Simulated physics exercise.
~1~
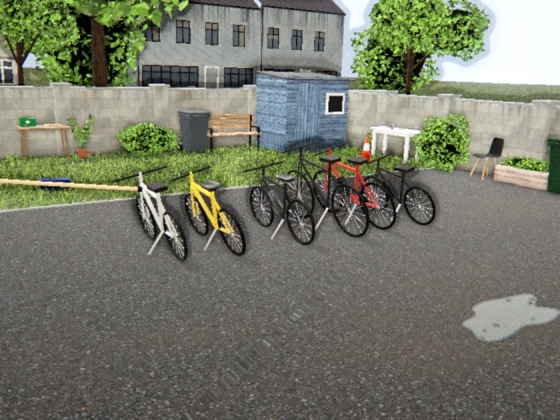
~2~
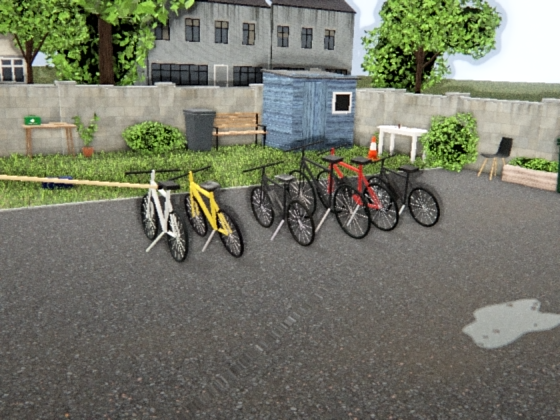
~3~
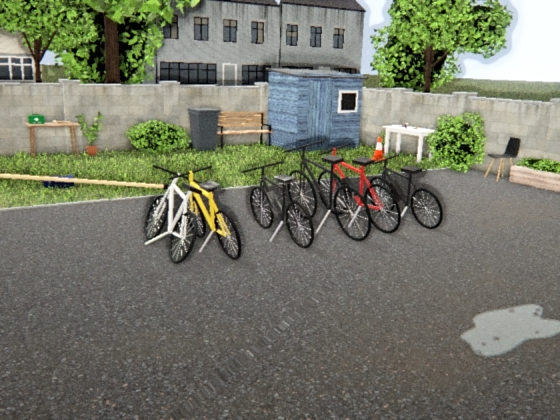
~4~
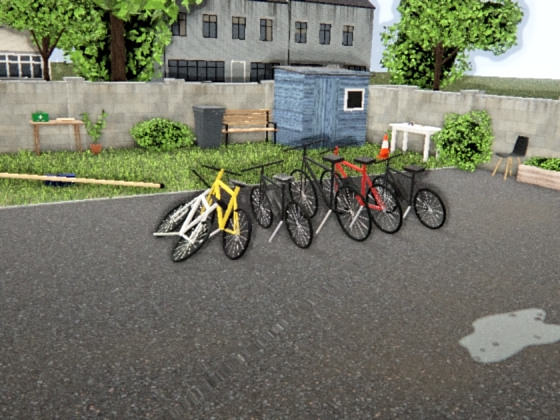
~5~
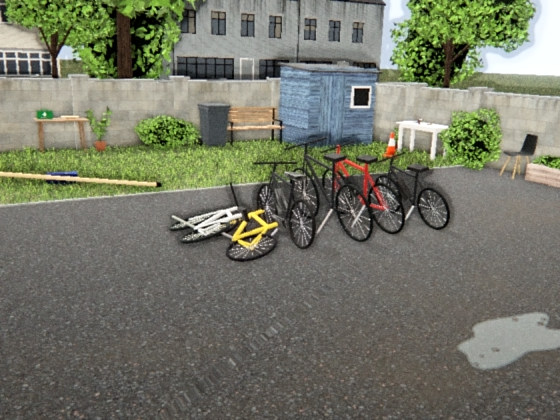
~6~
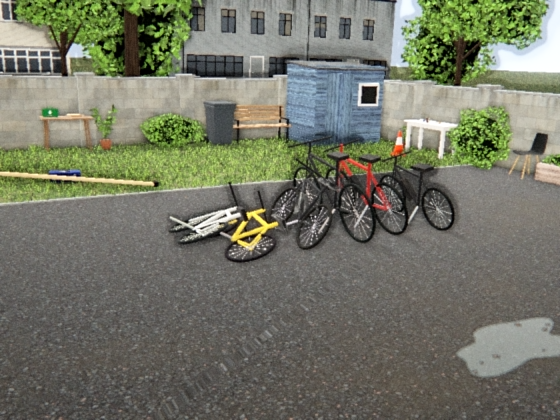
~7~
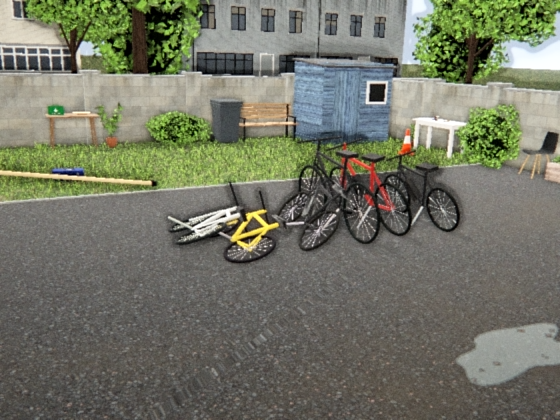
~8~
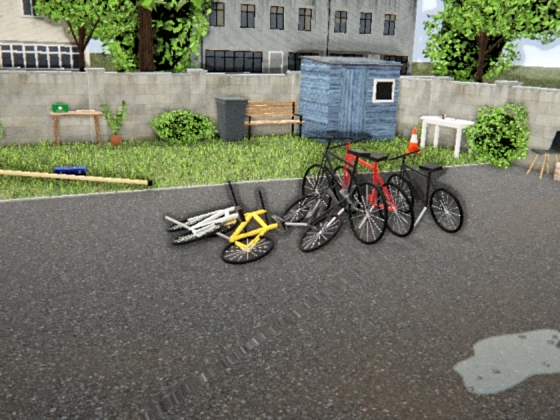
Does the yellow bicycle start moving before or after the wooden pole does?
The yellow bicycle starts moving after the wooden pole. The pole is already sliding to the right while the yellow bicycle is still standing in its place.
